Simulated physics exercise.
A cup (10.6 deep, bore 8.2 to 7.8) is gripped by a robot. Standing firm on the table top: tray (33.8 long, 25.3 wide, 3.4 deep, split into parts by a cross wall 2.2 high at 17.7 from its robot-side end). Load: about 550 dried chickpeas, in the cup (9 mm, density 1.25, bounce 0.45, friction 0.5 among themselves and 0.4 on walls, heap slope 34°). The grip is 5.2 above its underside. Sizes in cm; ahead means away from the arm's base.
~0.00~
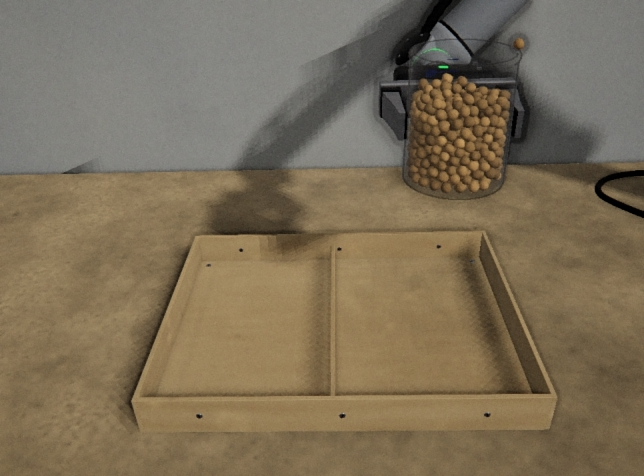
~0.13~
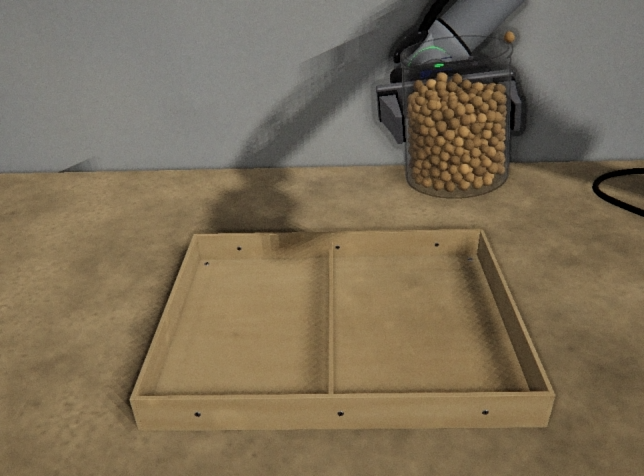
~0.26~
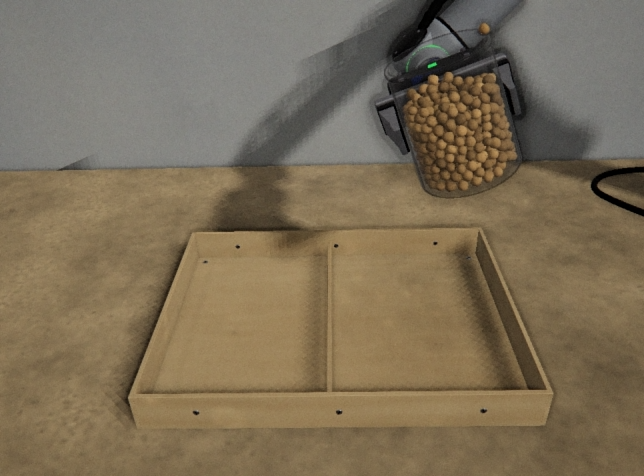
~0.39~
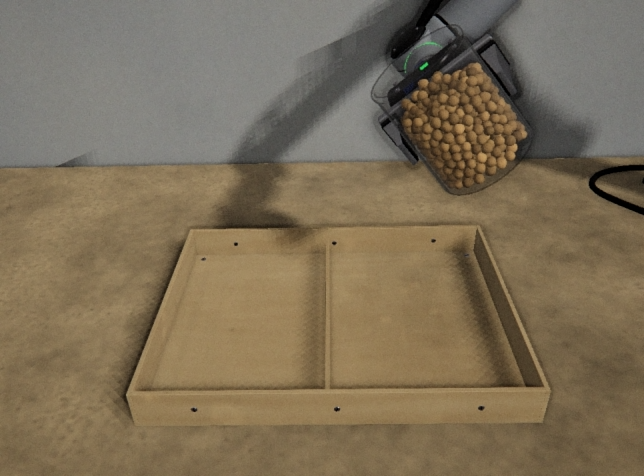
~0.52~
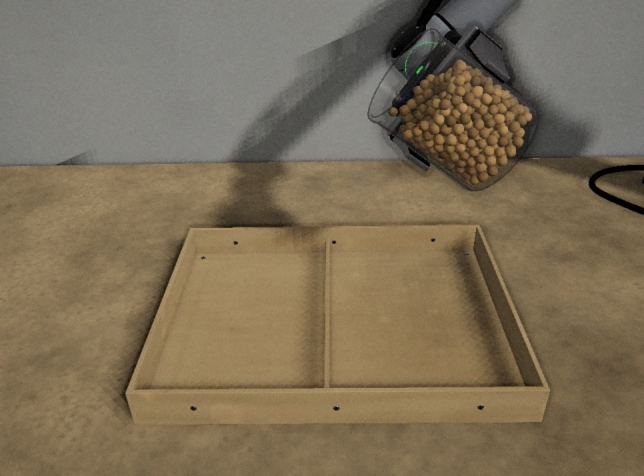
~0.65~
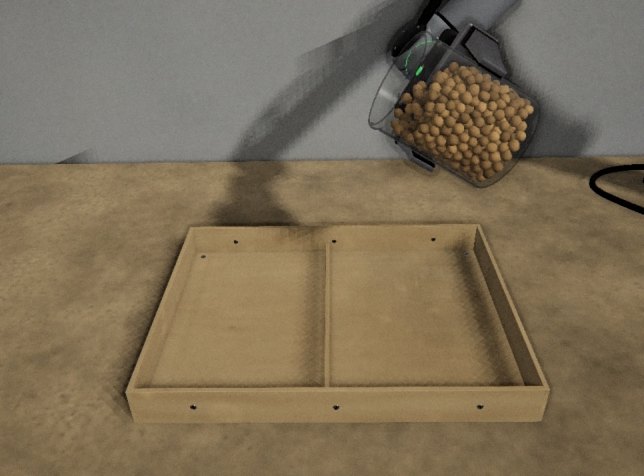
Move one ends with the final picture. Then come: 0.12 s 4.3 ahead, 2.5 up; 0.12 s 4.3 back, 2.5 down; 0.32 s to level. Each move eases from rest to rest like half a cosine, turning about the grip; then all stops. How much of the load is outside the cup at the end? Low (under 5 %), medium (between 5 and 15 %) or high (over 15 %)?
Outside the cup the share is high, over 15 %.
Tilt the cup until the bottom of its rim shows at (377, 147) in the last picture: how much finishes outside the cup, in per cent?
Some 60 per cent.
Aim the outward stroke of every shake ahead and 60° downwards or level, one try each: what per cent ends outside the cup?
About 0 and 15 per cent.
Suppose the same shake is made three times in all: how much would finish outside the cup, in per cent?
Then about 45 per cent.
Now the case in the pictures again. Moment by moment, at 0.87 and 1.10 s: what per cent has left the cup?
In turn: 10, 25.
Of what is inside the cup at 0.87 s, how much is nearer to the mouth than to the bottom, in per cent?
About 65 per cent.
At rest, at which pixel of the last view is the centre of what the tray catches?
At about (274, 316).
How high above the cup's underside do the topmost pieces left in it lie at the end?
About 7.5 cm.
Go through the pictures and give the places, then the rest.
In the first frame, cup middle at (458, 120), level; upper third of the load around (457, 106), from x 410 to 520, top at y 45; 548 in the cup.
In the second frame, cup middle at (456, 118), tilted 6° forward; upper third of the load around (458, 105), from x 410 to 510, top at y 40.
In the third frame, cup middle at (454, 116), tilted 20° forward; upper third of the load around (460, 104), from x 410 to 510, top at y 30.
In the fourth frame, cup middle at (452, 114), tilted 39° forward; upper third of the load around (462, 101), from x 405 to 520, top at y 70.
In the fifth frame, cup middle at (452, 114), tilted 53° forward; upper third of the load around (465, 99), from x 395 to 525, top at y 65.
In the sixth frame, cup middle at (453, 113), tilted 59° forward; upper third of the load around (466, 97), from x 395 to 525, top at y 70; 548 in the cup.
After 0.87 s, tilted 59° forward, highest piece 27 above the table; 494 in the cup, 54 in flight or on a rim.
After 1.10 s, tilted 16° forward, highest piece 27 above the table; 415 in the cup, 100 in the far-side part, 26 in the robot-side part, 7 in flight or on a rim.
After 1.41 s, level, highest piece 25 above the table; 415 in the cup, 105 in the far-side part, 26 in the robot-side part, 2 on the table or floor.
After 2.46 s, level, highest piece 25 above the table; 415 in the cup, 105 in the far-side part, 26 in the robot-side part, 2 on the table or floor.
At rest, 415 in the cup, 105 in the far-side part, 26 in the robot-side part, 2 on the table or floor. That is 24 % outside the cup.
